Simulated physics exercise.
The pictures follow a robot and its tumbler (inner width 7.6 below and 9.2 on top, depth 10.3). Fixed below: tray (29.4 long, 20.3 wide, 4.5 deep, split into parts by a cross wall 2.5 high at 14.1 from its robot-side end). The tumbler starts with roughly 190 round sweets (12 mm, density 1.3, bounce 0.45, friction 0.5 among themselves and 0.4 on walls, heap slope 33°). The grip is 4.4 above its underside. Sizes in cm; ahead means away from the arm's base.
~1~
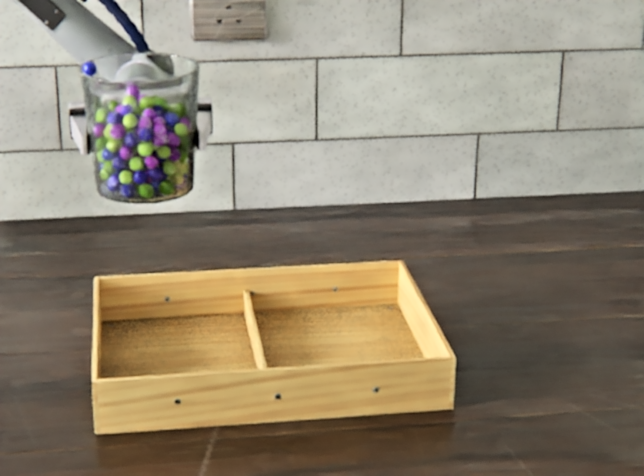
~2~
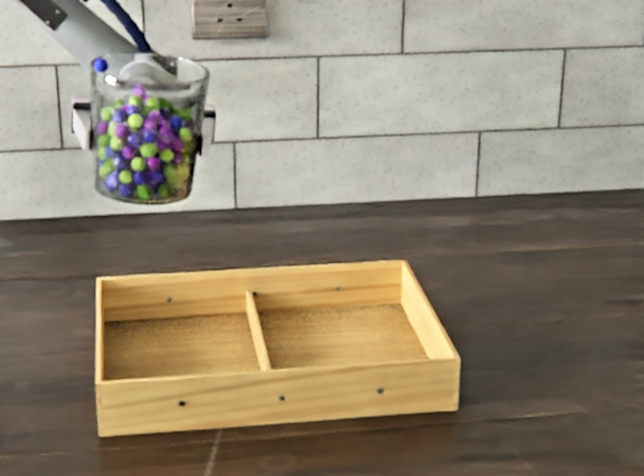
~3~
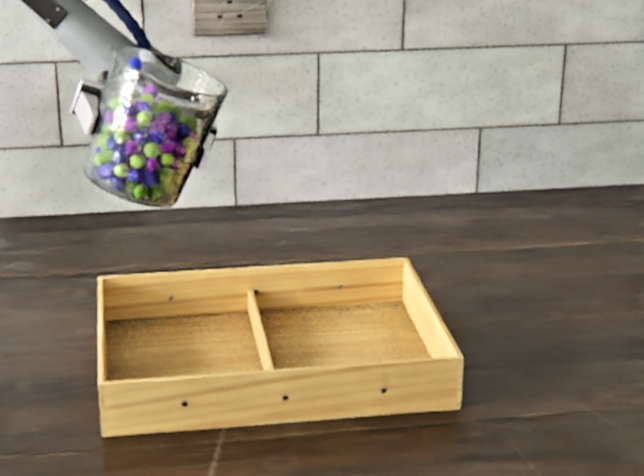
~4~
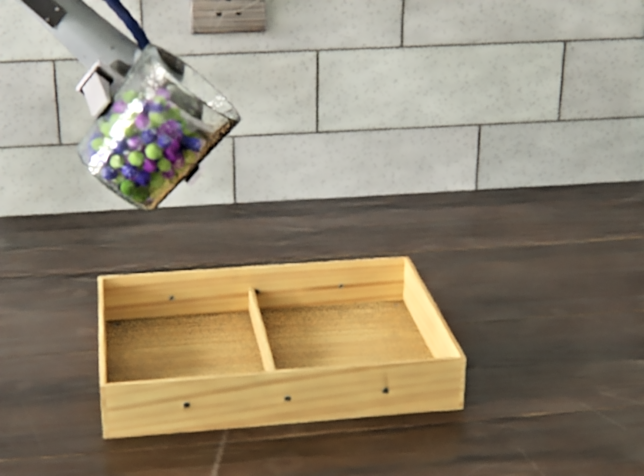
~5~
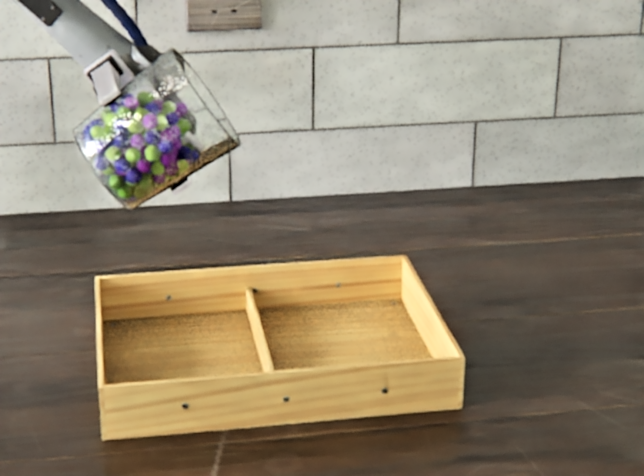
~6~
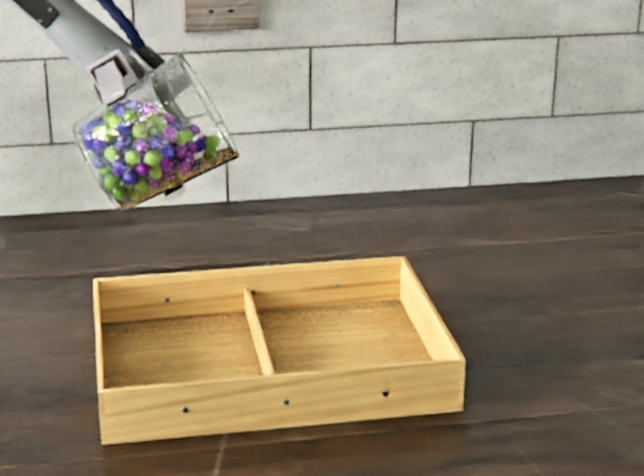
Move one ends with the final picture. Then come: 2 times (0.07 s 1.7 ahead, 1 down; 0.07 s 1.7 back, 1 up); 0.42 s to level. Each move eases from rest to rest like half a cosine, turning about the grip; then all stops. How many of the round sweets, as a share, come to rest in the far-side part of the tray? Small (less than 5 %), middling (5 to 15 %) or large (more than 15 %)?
Answer: Small; less than 5 % of the round sweets finish in the far-side part of the tray.
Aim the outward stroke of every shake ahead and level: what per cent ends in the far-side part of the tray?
About 10 per cent.
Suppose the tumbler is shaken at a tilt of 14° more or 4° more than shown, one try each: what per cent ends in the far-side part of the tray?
About 10 and 5 per cent.
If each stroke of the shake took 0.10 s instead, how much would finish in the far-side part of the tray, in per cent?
In that case some 0 per cent.
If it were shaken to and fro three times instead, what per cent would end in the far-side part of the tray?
Then about 0 per cent.
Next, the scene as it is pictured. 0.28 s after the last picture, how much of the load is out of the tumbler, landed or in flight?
Some 0 per cent.
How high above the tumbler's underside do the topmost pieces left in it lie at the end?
About 9.0 cm.
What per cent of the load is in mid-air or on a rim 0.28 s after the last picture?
About 0 per cent.
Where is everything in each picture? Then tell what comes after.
The first picture shows tumbler middle at (143, 130), level; upper third of the load around (142, 123), from x 90 to 185, top at y 70; 192 in the tumbler.
The second picture shows tumbler middle at (147, 131), tilted 6° forward; upper third of the load around (144, 124), from x 100 to 190, top at y 65.
The third picture shows tumbler middle at (151, 131), tilted 21° forward; upper third of the load around (144, 124), from x 100 to 195, top at y 65.
The fourth picture shows tumbler middle at (154, 132), tilted 41° forward; upper third of the load around (139, 122), from x 95 to 195, top at y 100.
The fifth picture shows tumbler middle at (153, 134), tilted 56° forward; upper third of the load around (138, 122), from x 90 to 190, top at y 100.
The sixth picture shows tumbler middle at (153, 138), tilted 62° forward; upper third of the load around (129, 128), from x 90 to 210, top at y 105; 192 in the tumbler.
Then, 0.28 s after the last picture, tilted 62° forward, highest piece 24 above the table; 192 in the tumbler.
Then, 0.56 s after the last picture, tilted 16° forward, highest piece 27 above the table; 190 in the tumbler, 2 in the far-side part.
Then, 0.90 s after the last picture, level, highest piece 26 above the table; 190 in the tumbler, 2 in the far-side part.
Then, 1.95 s after the last picture, level, highest piece 26 above the table; 190 in the tumbler, 2 in the far-side part.
Final count, 190 in the tumbler, 2 in the far-side part. That is 1 % in the far-side part of the tray.
